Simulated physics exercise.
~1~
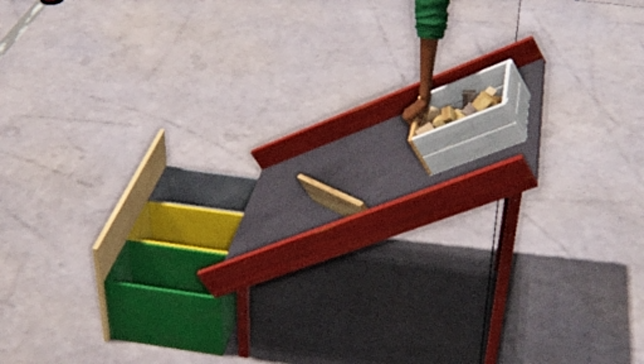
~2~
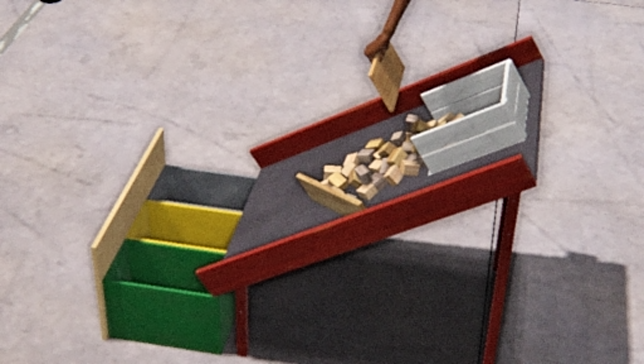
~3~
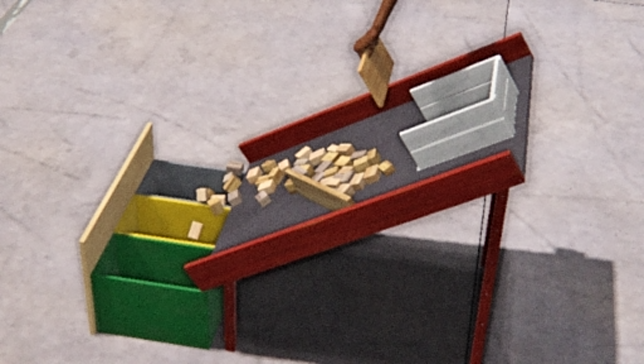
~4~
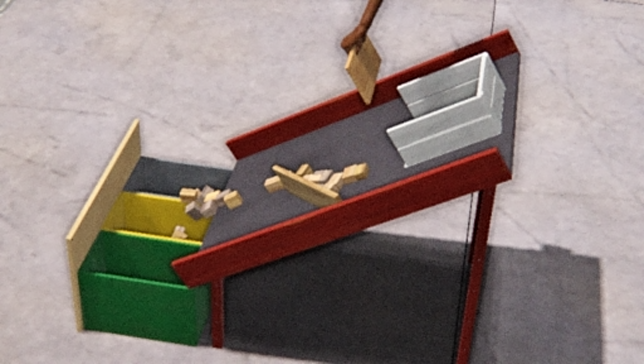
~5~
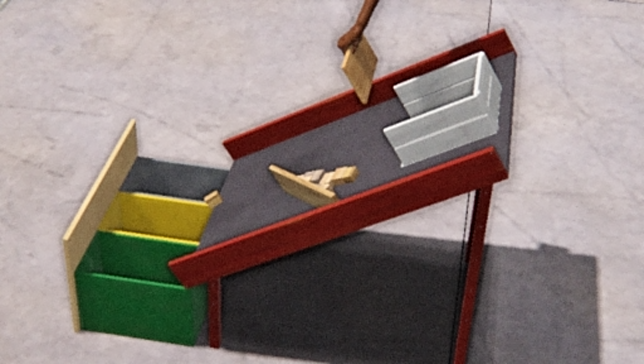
On a pale, cracked stone floor, seen from above and to one side, a dark sloping table with red rails runs down to the left. A white pen full of wooden blocks sits at the top, a slanted board stands part-way down, and grey, yellow and green bins wait at the bottom. A brown arm with a green sleeve lifts the pen's wooden gate clear. The blocks spill out, pile against the board and stream around its upper end, dropping into the grey and yellow bins. Finally the pen is empty, a small cluster remains behind the board, and one block is at the slope's lower edge.
